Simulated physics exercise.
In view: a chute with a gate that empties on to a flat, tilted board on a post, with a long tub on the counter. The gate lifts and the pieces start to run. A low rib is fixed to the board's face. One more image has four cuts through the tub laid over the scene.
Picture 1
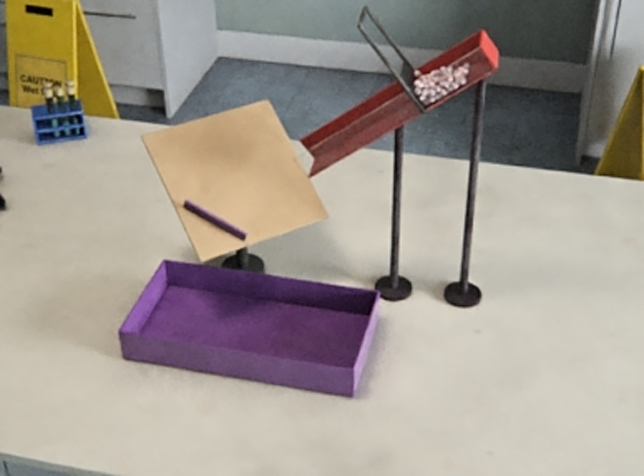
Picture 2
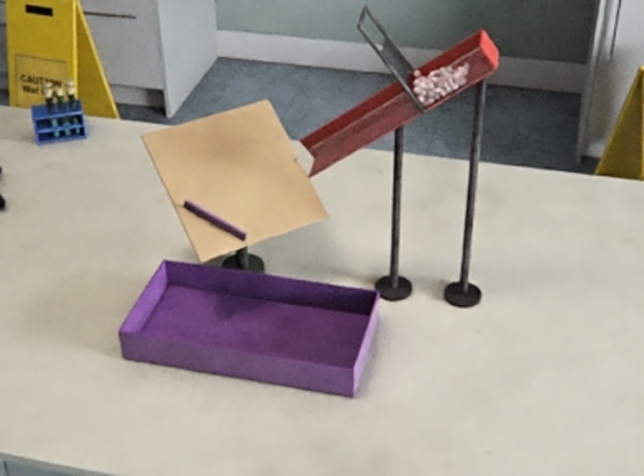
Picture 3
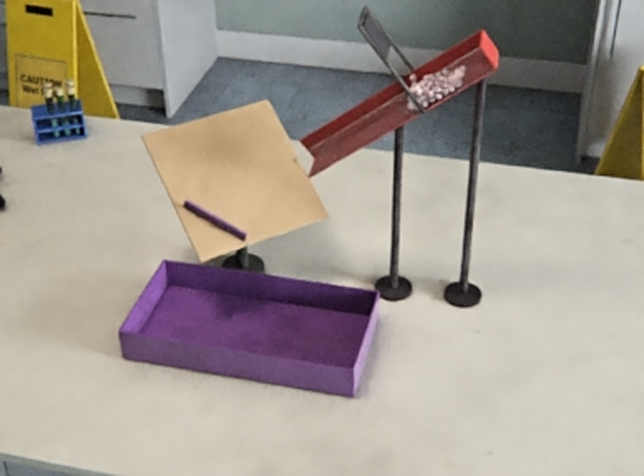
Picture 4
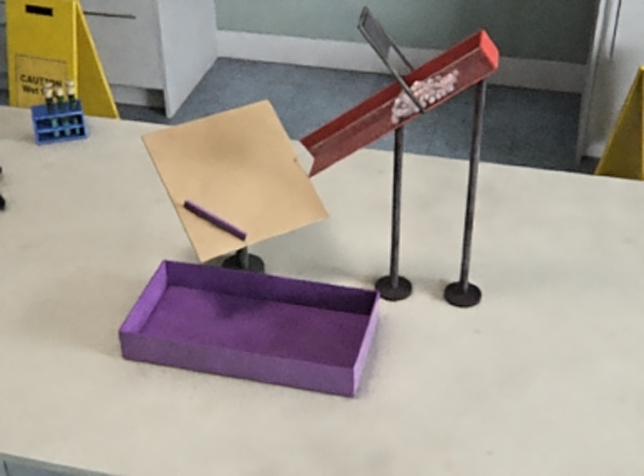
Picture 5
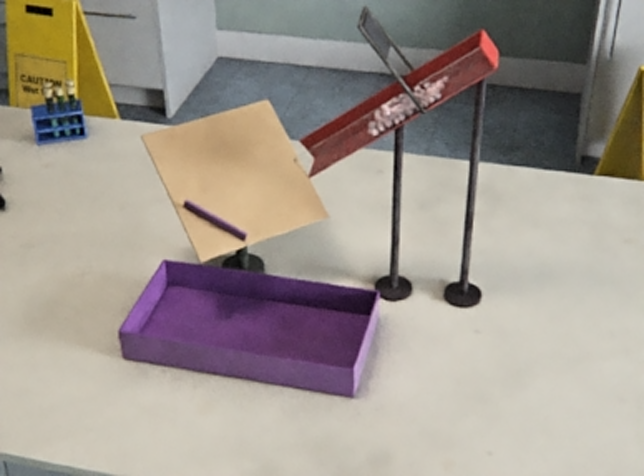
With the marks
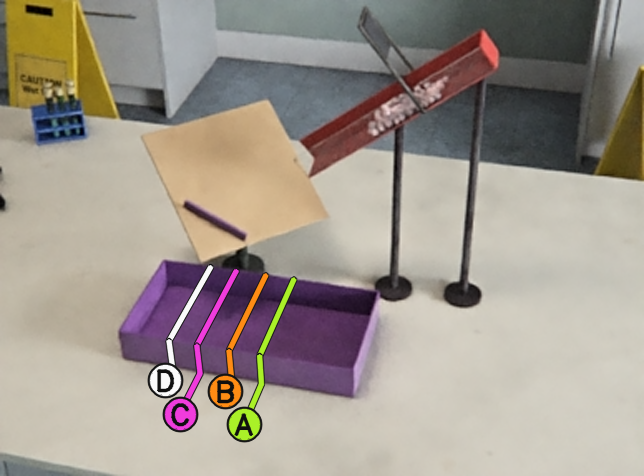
A red chute's gate lifting and pale pink pearls starting to slide down it, above a tilted tan board and purple tub.
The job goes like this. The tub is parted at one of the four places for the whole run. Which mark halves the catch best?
Line A.
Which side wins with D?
More lands on the right.
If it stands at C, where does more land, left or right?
The right side.
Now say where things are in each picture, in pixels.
The first picture shows load behind the gate near (437, 81), sugar pearls; lip of the chute near (312, 169), sloping fairly steeply.
The second picture shows middle of the board near (236, 176), tilted fairly steeply; middle of its low edge near (267, 238); of its high edge near (207, 117).
The third picture shows front corners of the tub near (119, 331) and (353, 370), empty; front of the load near (412, 106).
The fourth picture shows middle of the load near (417, 95); its front near (395, 110), close to a quarter of the way to the lip; rib from (185, 200) to (247, 235).
The fifth picture shows middle of the load near (406, 109); its front near (372, 125), close to half of the way to the lip.
On the marked copy, line A crosses the front rim at (260, 355); line B crosses the front rim at (229, 349); line C crosses the front rim at (197, 344); line D crosses the front rim at (169, 340).
For line A, of what is caught, close to two thirds on the left of the divider, close to a third on the right.
For line B, of what is caught, only a few on the left of the divider, all but a few on the right.
For line C, of what is caught, none at all on the left of the divider, the whole lot on the right.
For line D, of what is caught, none at all on the left of the divider, the whole lot on the right.
